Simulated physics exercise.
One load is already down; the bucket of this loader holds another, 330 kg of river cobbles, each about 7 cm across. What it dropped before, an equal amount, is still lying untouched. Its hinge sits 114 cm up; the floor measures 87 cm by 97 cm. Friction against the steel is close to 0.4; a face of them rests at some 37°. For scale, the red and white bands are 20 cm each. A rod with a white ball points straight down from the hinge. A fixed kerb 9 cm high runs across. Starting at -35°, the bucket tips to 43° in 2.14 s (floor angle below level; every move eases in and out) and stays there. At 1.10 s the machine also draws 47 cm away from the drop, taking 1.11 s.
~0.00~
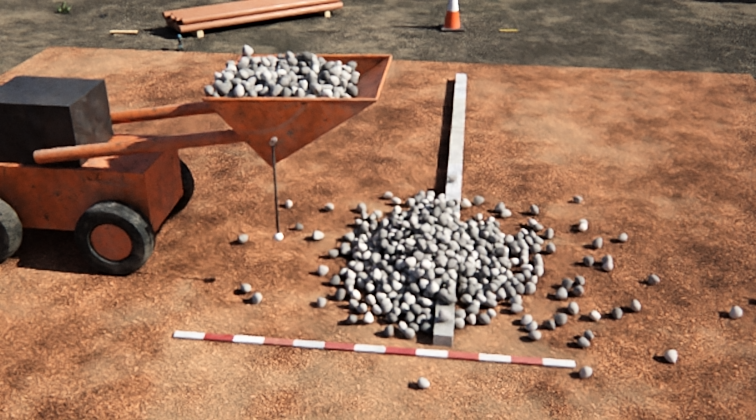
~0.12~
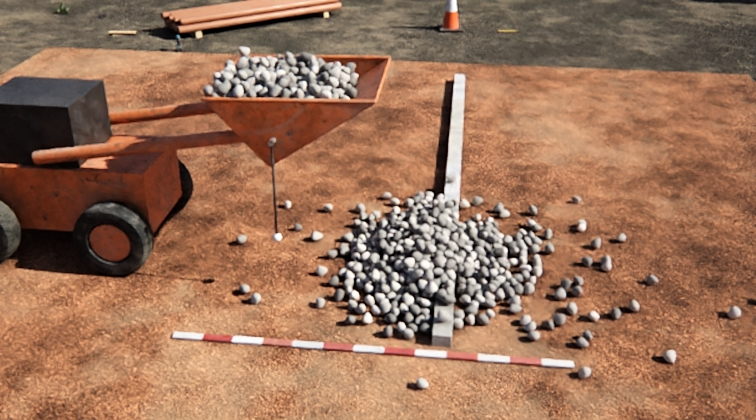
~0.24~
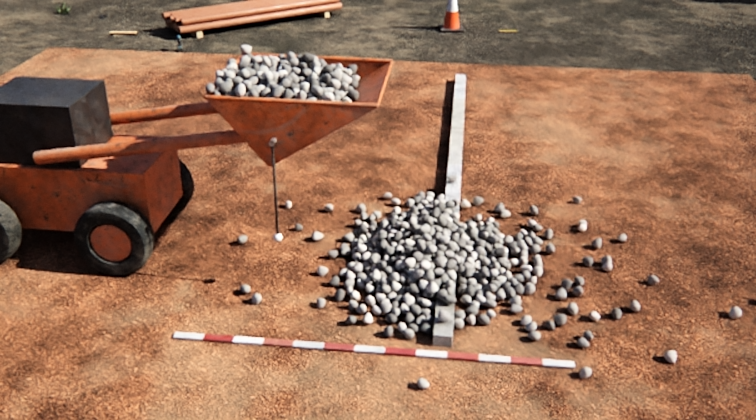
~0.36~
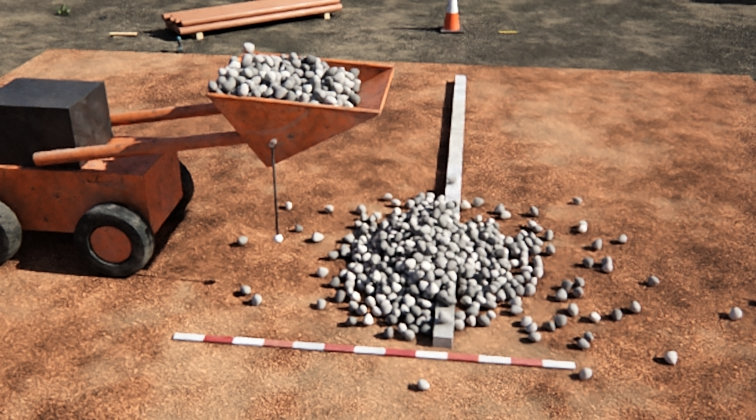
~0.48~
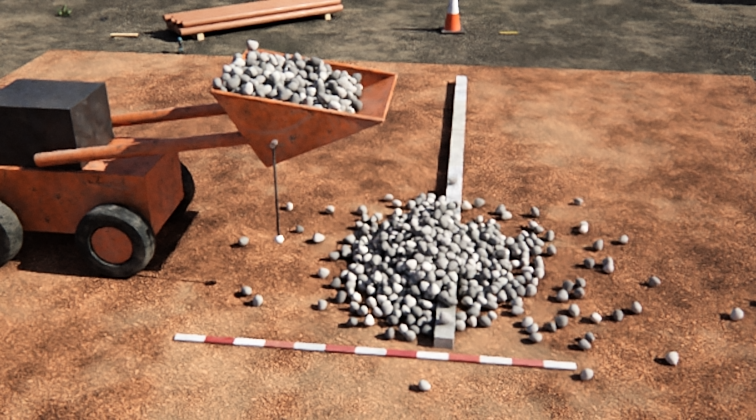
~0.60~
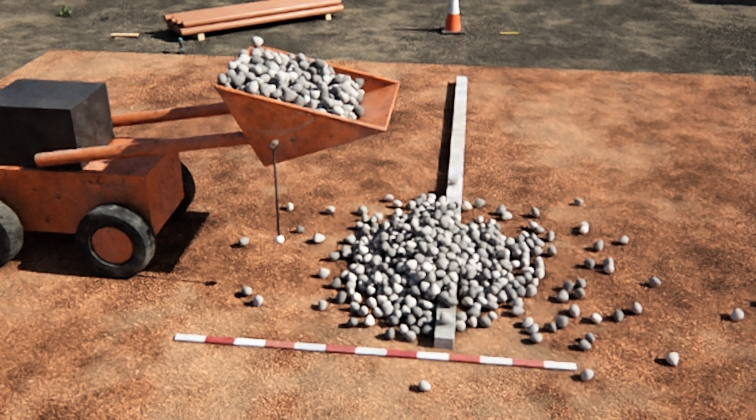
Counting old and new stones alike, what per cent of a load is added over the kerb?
Close to 0 parts in a hundred.
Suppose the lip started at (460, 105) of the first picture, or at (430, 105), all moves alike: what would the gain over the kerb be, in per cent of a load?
First some 30, then 10 per cent.
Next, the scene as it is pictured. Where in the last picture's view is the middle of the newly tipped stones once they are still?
Near (345, 245).
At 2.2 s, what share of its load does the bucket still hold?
It holds some 5 per cent.
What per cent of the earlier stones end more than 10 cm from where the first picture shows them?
About 0 per cent.
After 1.6 s the floor is at 31°; in per cent of one load, 77 in the bucket, 96 on this side of the kerb, 28 over the kerb; the foremost stones are at (682, 304).
After 2.2 s the floor is at 43°; in per cent of one load, 6 in the bucket, 166 on this side of the kerb, 28 over the kerb; the foremost stones are at (682, 304).
After 2.7 s the floor is at 43°; in per cent of one load, 0 in the bucket, 172 on this side of the kerb, 28 over the kerb; the foremost stones are at (682, 304).
After 5.1 s the floor is at 43°; in per cent of one load, 0 in the bucket, 172 on this side of the kerb, 28 over the kerb; the foremost stones are at (682, 304). Net gain over the kerb, 0.
